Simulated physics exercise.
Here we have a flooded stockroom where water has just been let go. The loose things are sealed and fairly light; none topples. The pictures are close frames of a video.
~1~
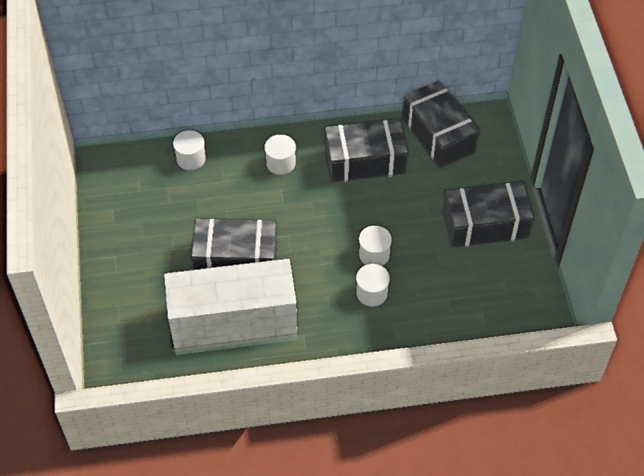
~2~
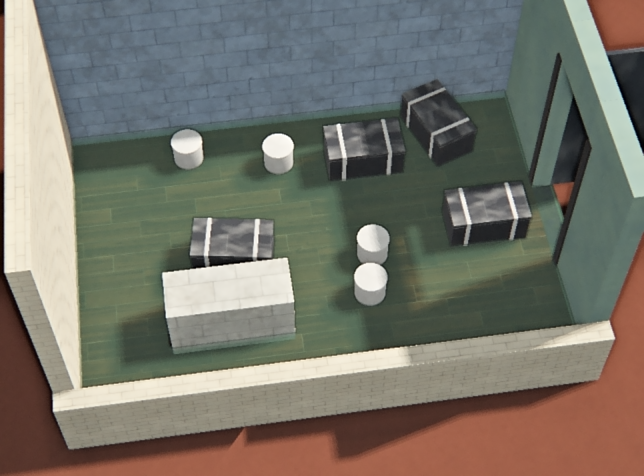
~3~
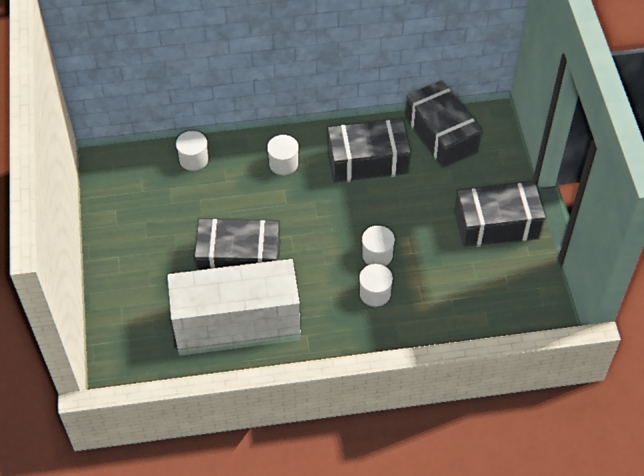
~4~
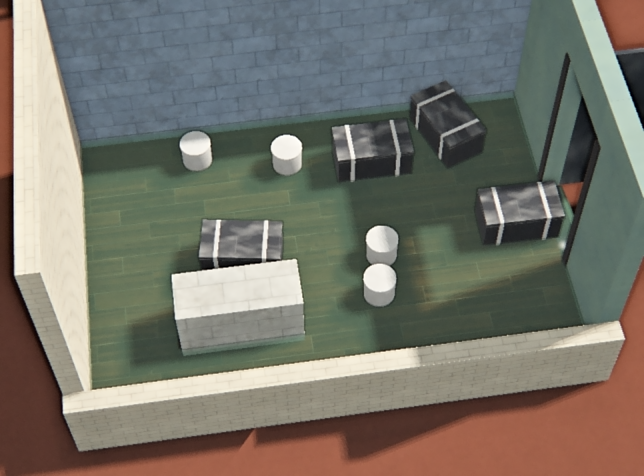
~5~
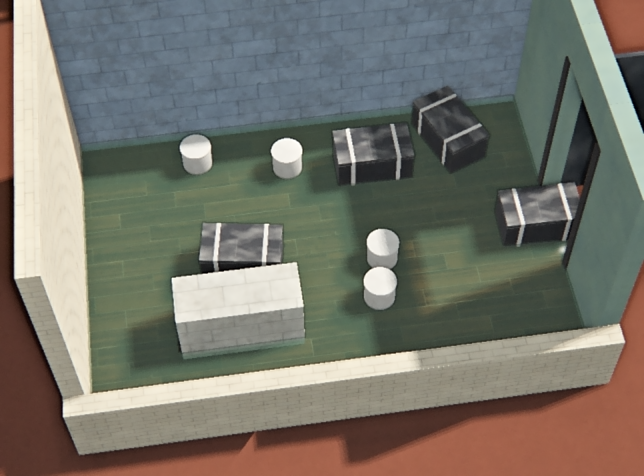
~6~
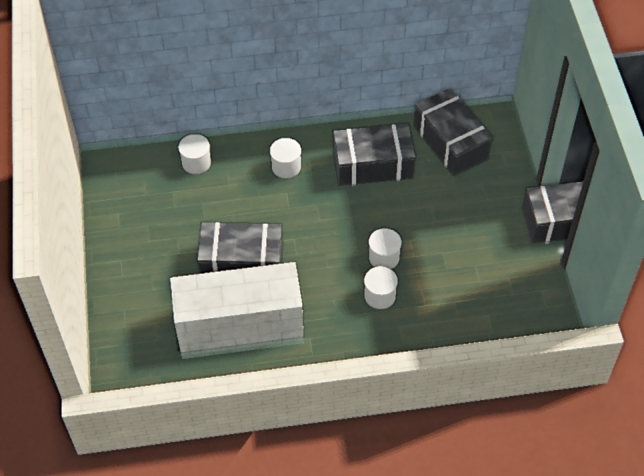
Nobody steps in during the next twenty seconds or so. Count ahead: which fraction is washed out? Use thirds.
That comes to from one to two thirds.
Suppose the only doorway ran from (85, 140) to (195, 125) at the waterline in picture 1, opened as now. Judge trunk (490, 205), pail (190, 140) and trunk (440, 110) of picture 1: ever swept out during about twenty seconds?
In that order: Inside, gone, kept in.
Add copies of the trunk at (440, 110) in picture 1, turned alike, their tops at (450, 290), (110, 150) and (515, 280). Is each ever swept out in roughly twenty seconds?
As listed: Out, inside, through.
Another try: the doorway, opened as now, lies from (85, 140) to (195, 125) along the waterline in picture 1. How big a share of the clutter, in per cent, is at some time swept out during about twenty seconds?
Near 60 in a hundred.
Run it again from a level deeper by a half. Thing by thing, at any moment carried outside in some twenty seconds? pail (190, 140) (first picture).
My call: Kept in.
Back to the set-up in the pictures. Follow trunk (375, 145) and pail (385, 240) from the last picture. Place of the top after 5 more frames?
Close to (401, 144) and (417, 242).
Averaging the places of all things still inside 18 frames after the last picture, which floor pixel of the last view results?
Around (388, 219).
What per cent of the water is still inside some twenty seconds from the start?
Near 58 in a hundred.
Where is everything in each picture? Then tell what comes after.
In the first frame, a trunk at (490, 204), afloat; a trunk at (441, 112) floats; 0 of 8 have shifted.
In the second frame, a trunk at (488, 203), afloat; a trunk at (439, 111) floats; 0 of 8 have shifted.
In the third frame, a trunk at (501, 204), afloat, close to its start; a trunk at (444, 112) floats; 1 of 8 have shifted.
In the fourth frame, a trunk at (521, 202) floats, close to its start; a trunk at (448, 113), afloat; 1 of 8 have shifted.
In the fifth frame, a trunk at (542, 204), afloat, a stride from its start; a trunk at (451, 118), afloat, close to its start; 1 of 8 have shifted.
In the sixth frame, a trunk at (571, 201) floats, a stride from its start; a trunk at (453, 120) floats, close to its start; 2 of 8 have shifted.
A moment on, 1 of 8 are out; 7 afloat.
Next, 2 of 8 are out; 6 afloat.
Later, 5 of 8 are out; 3 afloat.
In the end, 5 of 8 are out; 3 afloat.
